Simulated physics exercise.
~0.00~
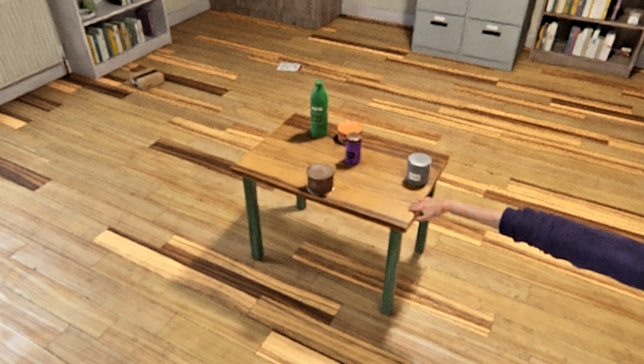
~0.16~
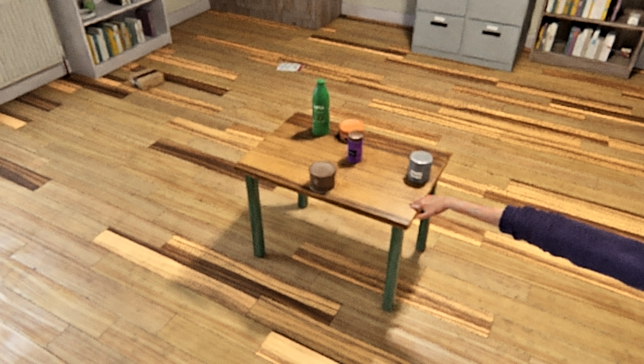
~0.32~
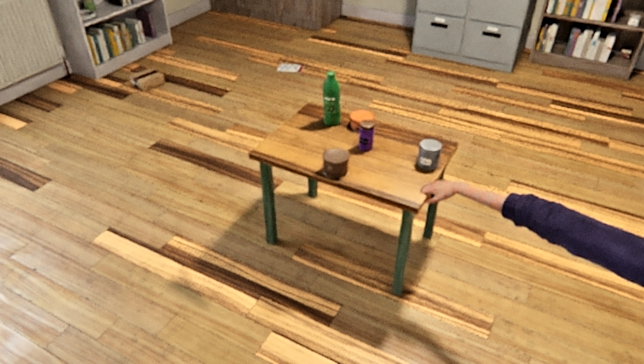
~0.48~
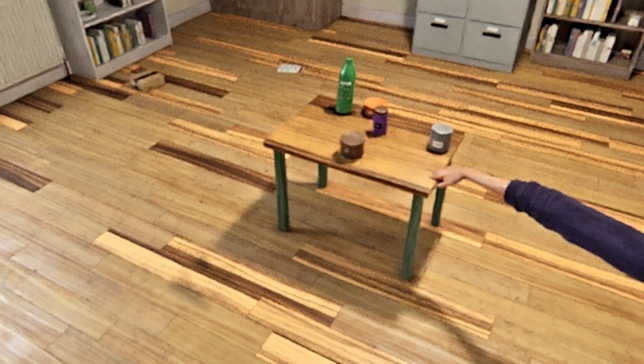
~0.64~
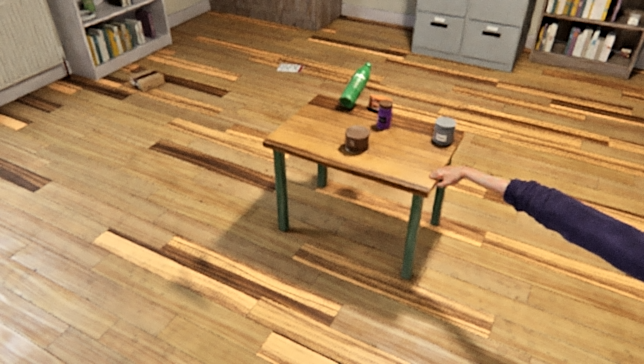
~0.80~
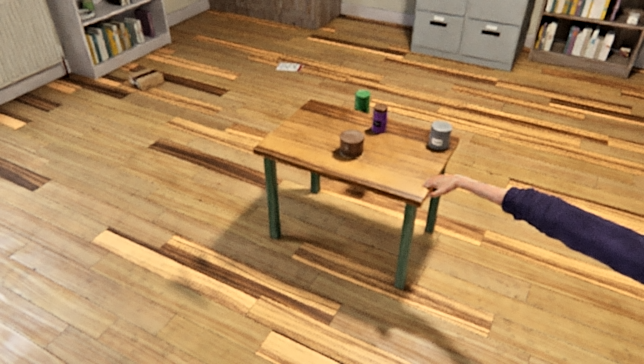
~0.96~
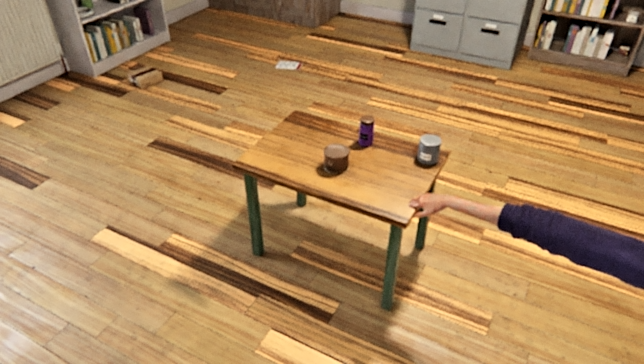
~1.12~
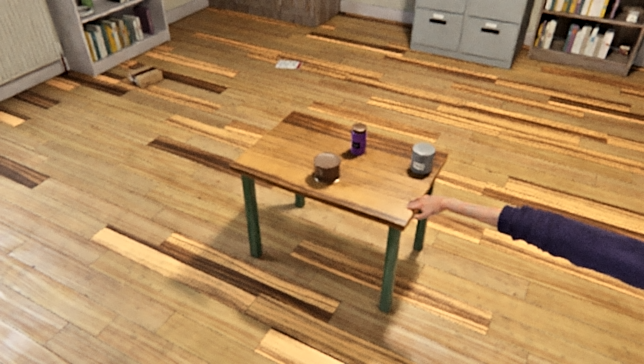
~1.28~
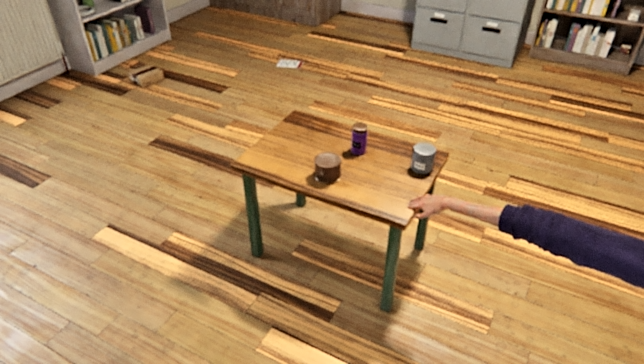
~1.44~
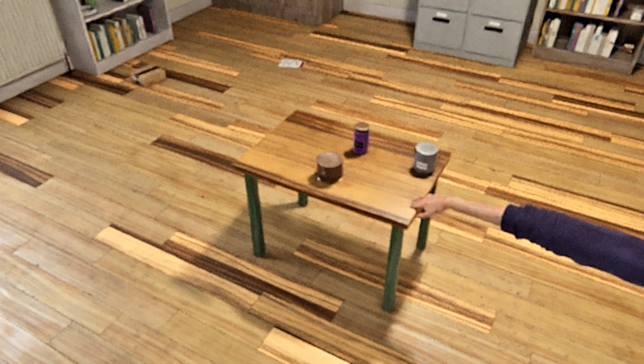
Green bottle toppling and falling off a side table with an orange tub as a hand jerks it, leaving three containers standing.
